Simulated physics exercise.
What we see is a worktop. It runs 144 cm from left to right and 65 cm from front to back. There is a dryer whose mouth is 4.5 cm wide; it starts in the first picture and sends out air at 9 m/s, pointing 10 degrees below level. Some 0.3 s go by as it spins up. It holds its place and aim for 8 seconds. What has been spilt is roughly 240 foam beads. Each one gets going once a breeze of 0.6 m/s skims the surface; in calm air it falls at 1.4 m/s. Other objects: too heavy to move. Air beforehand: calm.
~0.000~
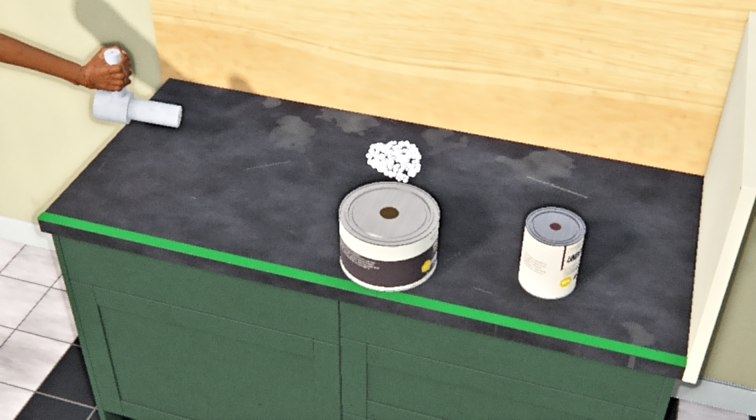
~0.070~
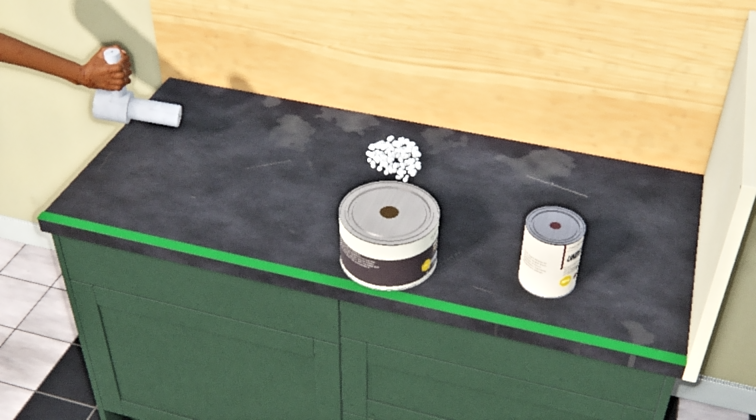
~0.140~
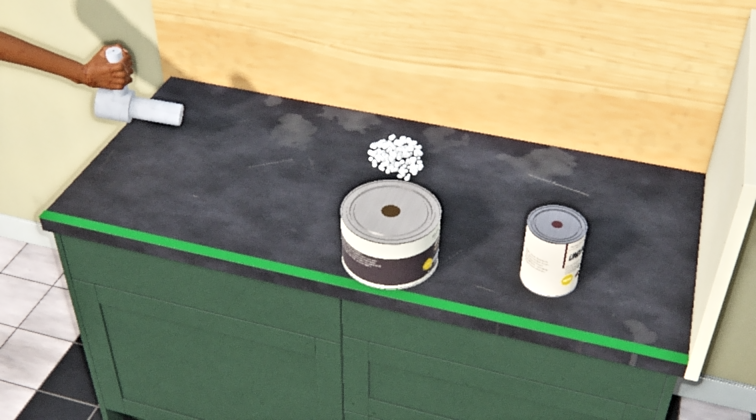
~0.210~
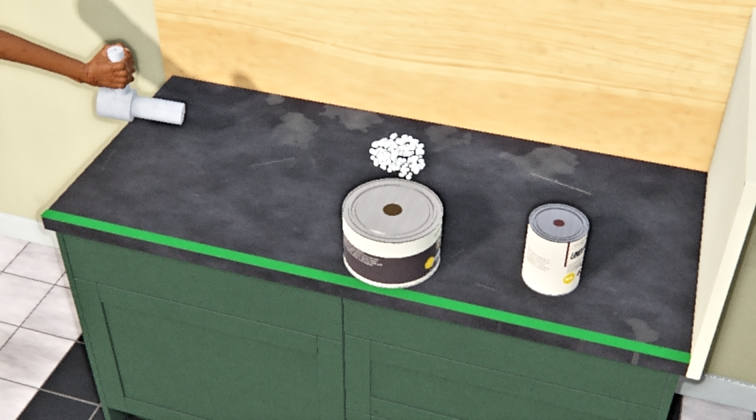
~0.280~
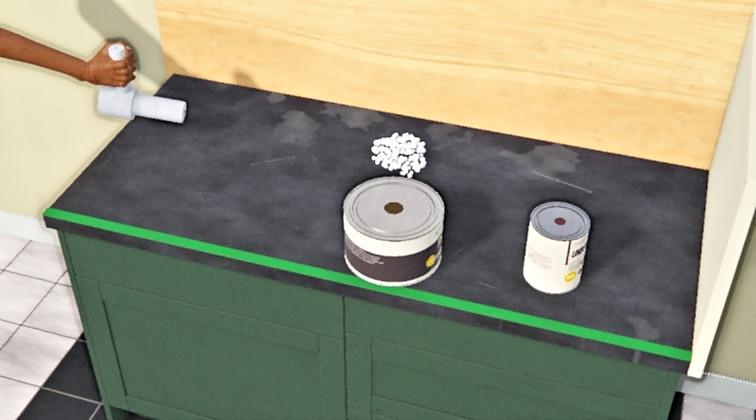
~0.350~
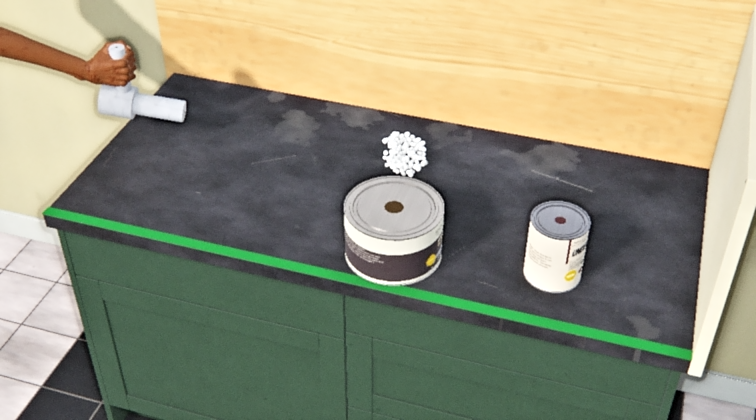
A dark-skinned hand at the upper left grips a pale grey dryer on a scuffed black worktop with a bright green front edge, seen from above at an angle. Small white foam beads lie behind a large tin, with a smaller tin to the right and dark green cupboards below. The view drifts slightly, the dryer stays put, and lastly some beads shift a little rightward.
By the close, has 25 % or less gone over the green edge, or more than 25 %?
More than 25 %.
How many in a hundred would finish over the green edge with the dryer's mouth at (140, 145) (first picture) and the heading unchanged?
I'd put it at around 30 per cent.
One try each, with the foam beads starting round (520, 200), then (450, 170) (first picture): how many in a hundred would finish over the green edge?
In turn: 100 per cent, 90 per cent.
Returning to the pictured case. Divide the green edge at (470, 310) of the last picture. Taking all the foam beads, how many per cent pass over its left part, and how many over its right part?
My take is close to 0 percent on the left side and near 100 percent on the right.
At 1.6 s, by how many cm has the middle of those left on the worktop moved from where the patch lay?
About 65 cm.
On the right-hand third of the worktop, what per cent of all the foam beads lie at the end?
I'd estimate around 1 per cent.
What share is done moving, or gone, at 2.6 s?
I reckon around 60 per cent.
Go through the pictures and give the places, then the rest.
The middle of the foam beads is near (394, 159), none has stirred yet and the mouth of the dryer is at (180, 117), in the first frame.
The middle of the foam beads is near (394, 157), none has stirred yet and the green edge is centred on (335, 286), in the second frame.
The middle of the foam beads is near (395, 156), none has stirred yet, the top of a large tin is at (391, 210) and the top of a tin is at (557, 224), in the third frame.
The middle of the foam beads is near (397, 154) and none has stirred yet, in the fourth frame.
The middle of the foam beads is near (398, 153) and none has stirred yet, in the fifth frame.
The middle of the foam beads is near (403, 153), the farthest in sight from the dryer is at (425, 163) and about 25 % have left their places, in the sixth frame.
After 1.6 s, 28 % are over the green edge; the middle of those still in play is near (667, 245); 7 % have settled or left.
After 2.6 s, 82 % are over the green edge; the middle of those still in play is near (690, 336); 59 % have settled or left.
After 4.4 s, 98 % are over the green edge; 98 % have settled or left.
After 8.0 s, at the end, 99 % are over the green edge.
